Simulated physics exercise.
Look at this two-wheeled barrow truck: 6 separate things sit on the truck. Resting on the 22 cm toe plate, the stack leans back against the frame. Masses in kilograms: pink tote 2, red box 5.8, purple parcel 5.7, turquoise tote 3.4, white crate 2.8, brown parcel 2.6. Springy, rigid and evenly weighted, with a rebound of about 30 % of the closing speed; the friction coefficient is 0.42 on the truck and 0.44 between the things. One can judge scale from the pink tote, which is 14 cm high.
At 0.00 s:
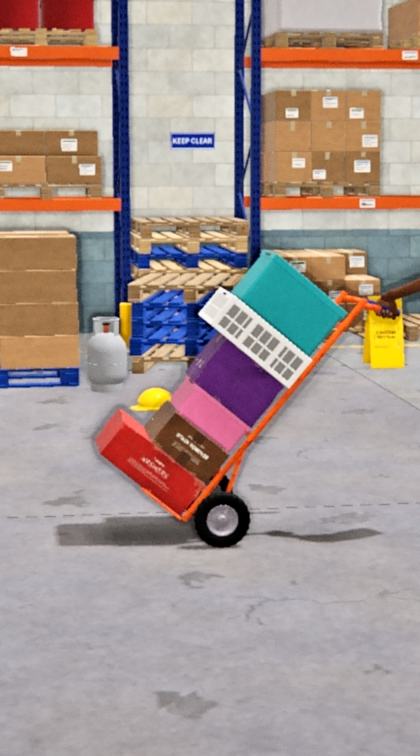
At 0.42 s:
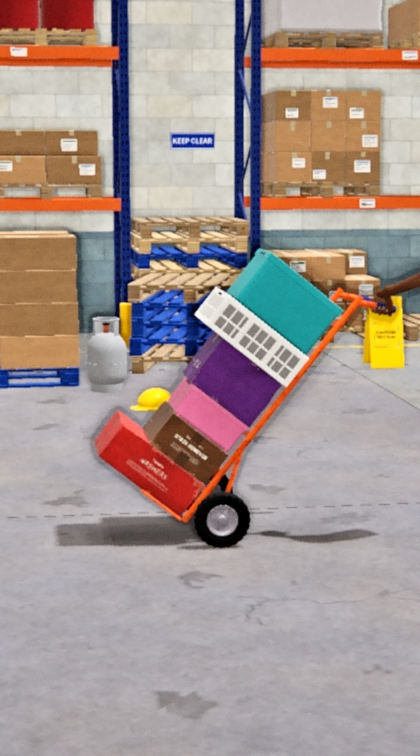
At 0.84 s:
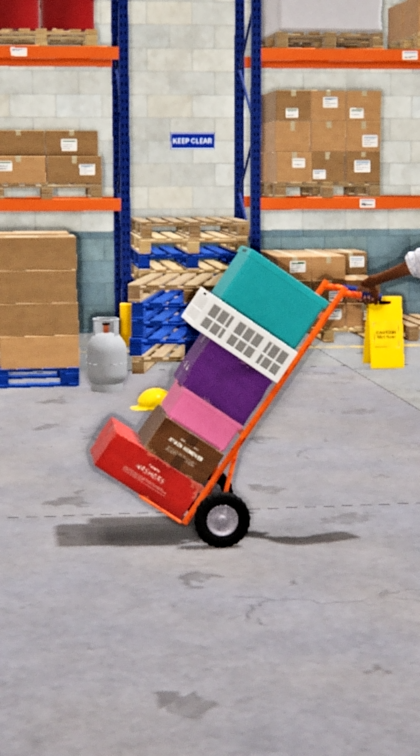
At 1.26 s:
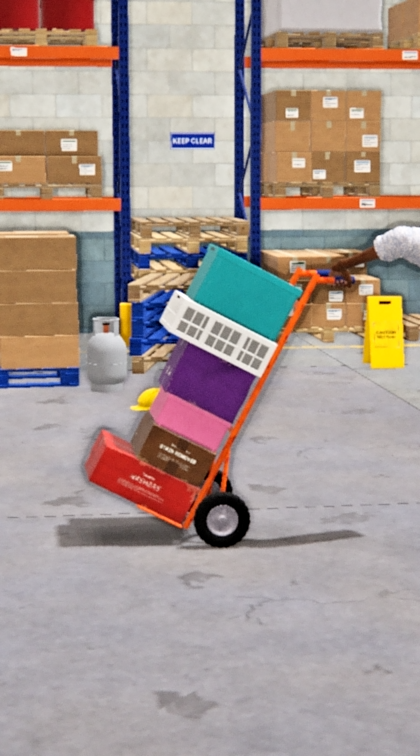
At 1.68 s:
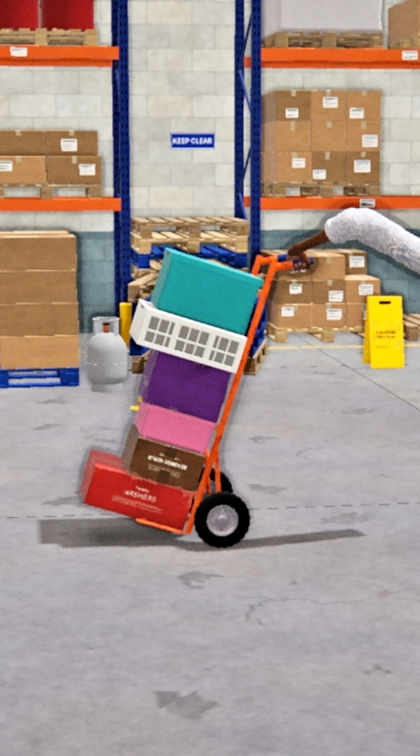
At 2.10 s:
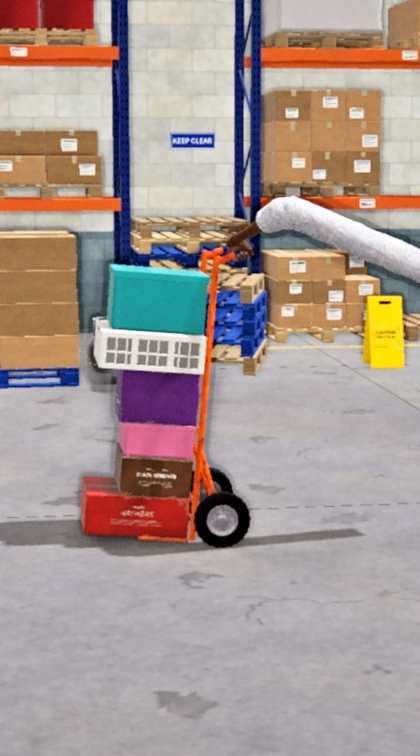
The clip shows a hand truck stacked with colourful boxes, totes and a white crate in a warehouse, first leaning back to the right, then swinging steadily toward upright as a hand and arm at right push its handle.
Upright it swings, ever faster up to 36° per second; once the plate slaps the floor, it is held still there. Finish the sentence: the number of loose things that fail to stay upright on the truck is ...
... zero.
By 2.40 s, truck upright; pink tote rocked 4° off its seat near (143, 440); turquoise tote rocked 4° off its seat; white crate rocked 4° off its seat.
By 2.80 s, truck upright; pink tote 3 cm from its spot near (143, 441); turquoise tote 8 cm from its spot; white crate 6 cm from its spot.
By 3.70 s, truck upright; pink tote 3 cm from its spot near (142, 441); turquoise tote 9 cm from its spot; white crate 7 cm from its spot.
When it is over (4.9 s), not toppled but over 10 cm from the start, turquoise tote; the other 5 within 10 cm of the start. End places, in pixels of the last picture, pink tote near (140, 441), red box near (133, 514).
